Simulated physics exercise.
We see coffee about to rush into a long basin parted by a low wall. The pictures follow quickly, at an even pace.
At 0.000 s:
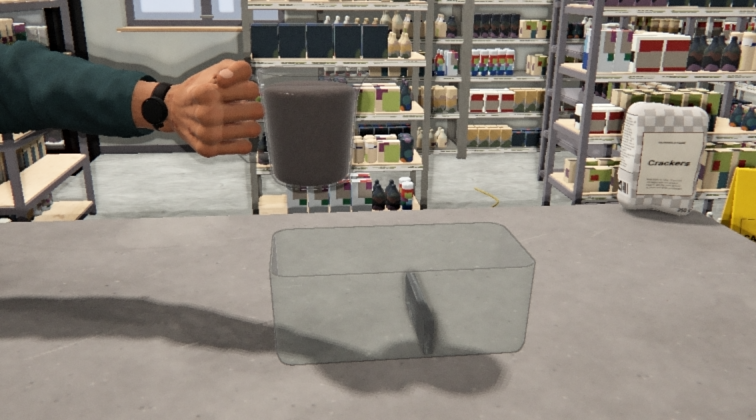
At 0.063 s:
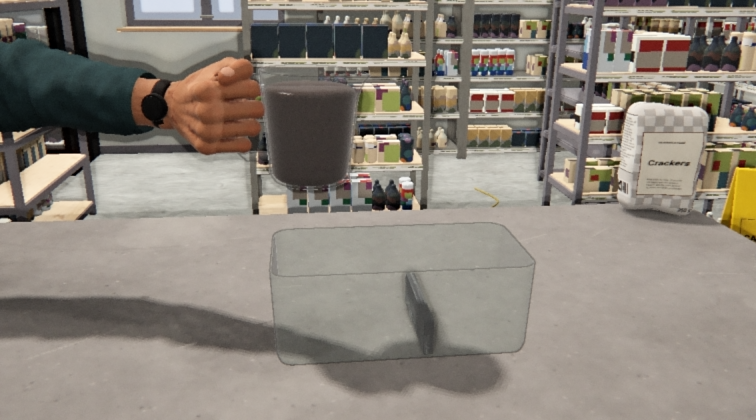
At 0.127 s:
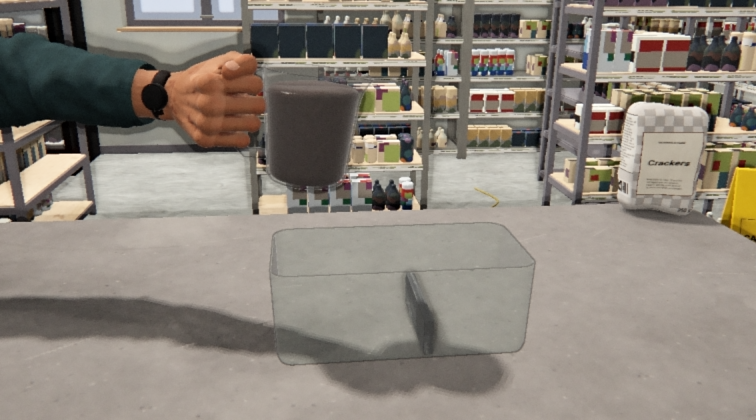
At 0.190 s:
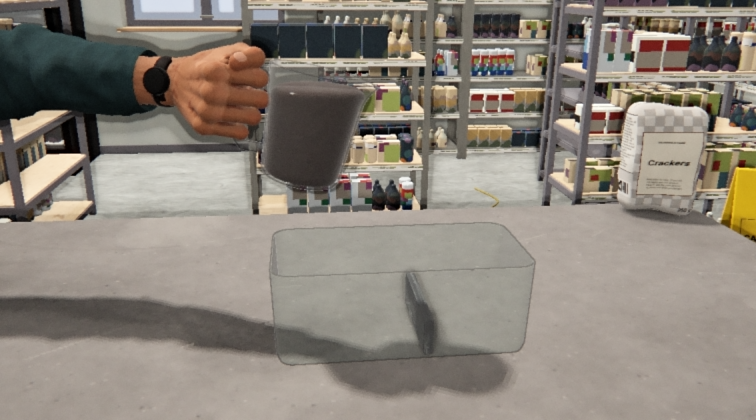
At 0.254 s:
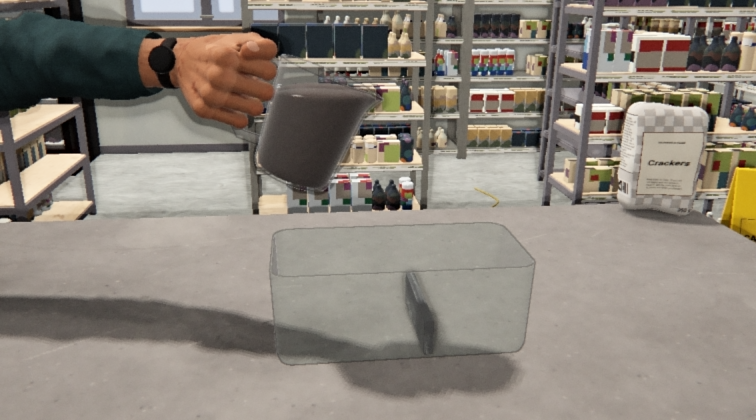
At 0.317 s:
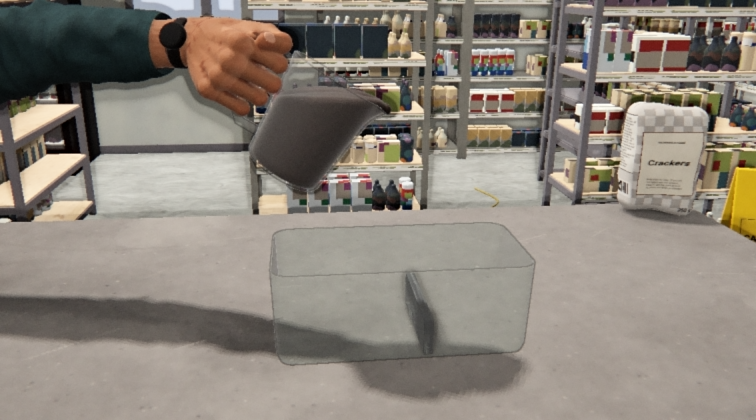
A glass jug of dark liquid, held by a hand wearing a black watch, tilted gradually to the right above a clear, empty basin with a low divider, the liquid inside shifting toward its lip.
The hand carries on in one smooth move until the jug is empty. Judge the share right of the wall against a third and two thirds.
In the end between a third and two thirds is right of the wall.
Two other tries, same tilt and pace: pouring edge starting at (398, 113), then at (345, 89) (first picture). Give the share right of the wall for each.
In turn 75 and 15 in a hundred.
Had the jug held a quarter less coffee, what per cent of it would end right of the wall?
Near 40 %.
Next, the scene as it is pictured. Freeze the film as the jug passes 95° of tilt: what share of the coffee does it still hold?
Near 50 %.
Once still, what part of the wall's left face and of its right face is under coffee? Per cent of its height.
Left about 30, right about 50.
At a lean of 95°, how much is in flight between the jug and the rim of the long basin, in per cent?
Near 25 %.
By 0.64 s the tilt is 95° and 52 per cent is still to pour, 0 is left of the wall and 21 right of it.
By 0.88 s the tilt is 116° and 6 per cent is still to pour, 30 is left of the wall and 53 right of it.
By 1.12 s the tilt is 116° and 0 per cent is still to pour, 44 is left of the wall and 54 right of it.
By 1.39 s the tilt is 116° and 0 per cent is still to pour, 44 is left of the wall and 54 right of it.
At rest 44 per cent lies left of the wall, 54 right of it and 2 outside.
